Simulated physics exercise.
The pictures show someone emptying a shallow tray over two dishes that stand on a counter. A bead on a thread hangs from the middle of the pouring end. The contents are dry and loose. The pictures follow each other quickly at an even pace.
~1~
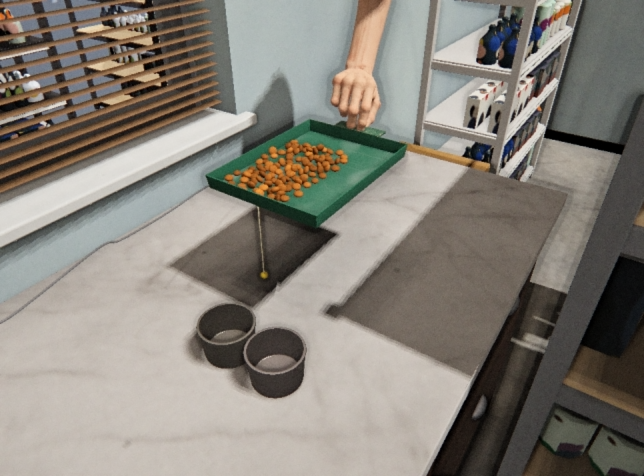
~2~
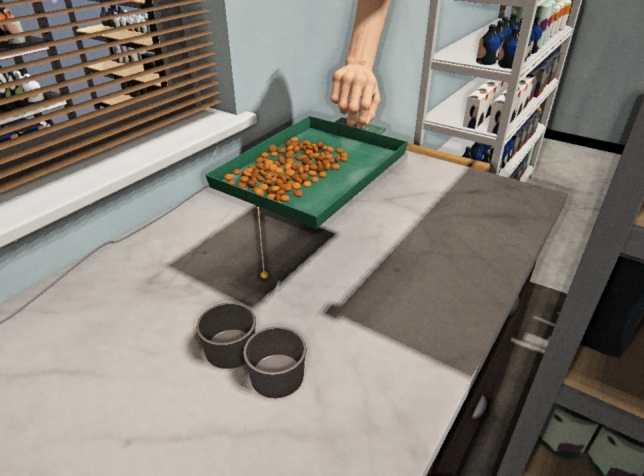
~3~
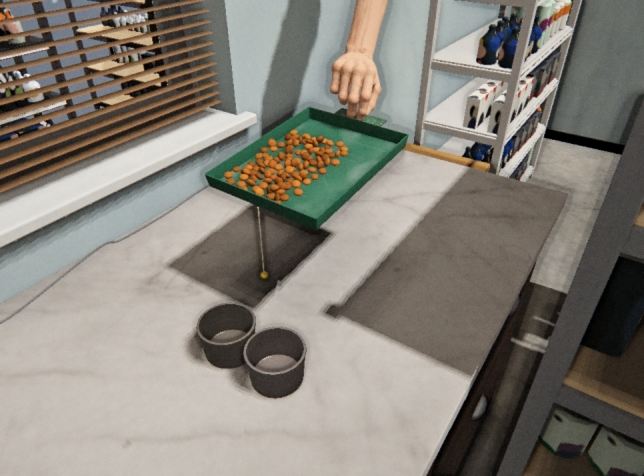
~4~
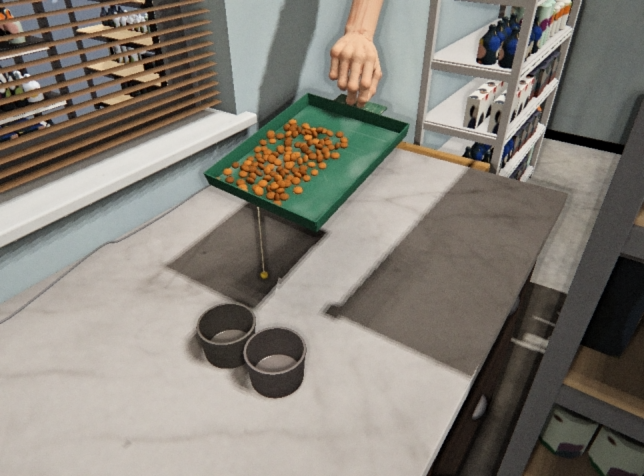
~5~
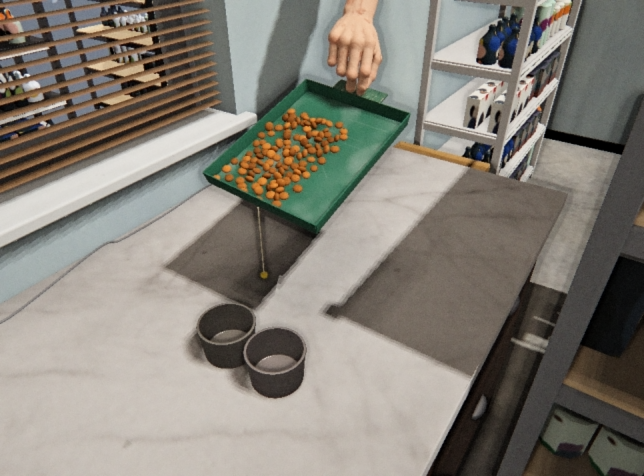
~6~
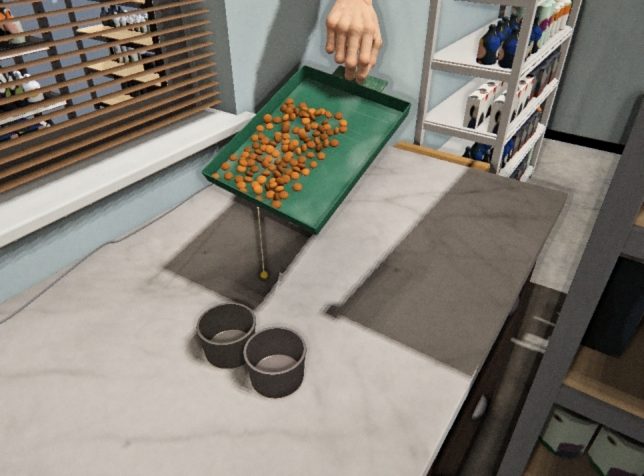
A hand raising the far end of a green tray of orange-brown kibble, slanting it above two dark dishes on a marble counter.
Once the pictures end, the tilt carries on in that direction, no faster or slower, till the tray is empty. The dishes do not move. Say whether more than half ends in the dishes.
They take only the smaller part between them.
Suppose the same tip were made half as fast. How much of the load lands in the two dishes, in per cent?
It comes to 10 per cent or so.
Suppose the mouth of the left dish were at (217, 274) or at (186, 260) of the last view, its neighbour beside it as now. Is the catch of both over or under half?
The first try: Below a half. The second: Below a half.
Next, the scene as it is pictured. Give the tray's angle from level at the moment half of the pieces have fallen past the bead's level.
Roughly 105°.
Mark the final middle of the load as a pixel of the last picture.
At about (291, 340).
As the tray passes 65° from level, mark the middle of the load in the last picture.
Around (275, 193).
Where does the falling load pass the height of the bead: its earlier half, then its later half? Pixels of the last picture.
Around (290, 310) and then (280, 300).
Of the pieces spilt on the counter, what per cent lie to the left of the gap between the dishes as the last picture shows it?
Close to 10 per cent.
Soon, tray tipped steeply; all on the tray.
A while on, tray tipped past a quarter turn; about a third on the tray; a stray few in the right dish; a small part in the left dish; about a third outside both; about a quarter in the air.
Towards the end, tray tipped past a quarter turn; a stray few in the right dish; a small part in the left dish; most outside both; a stray few in the air.
Finally, tray tipped past a quarter turn; a stray few in the right dish; a small part in the left dish; most outside both.
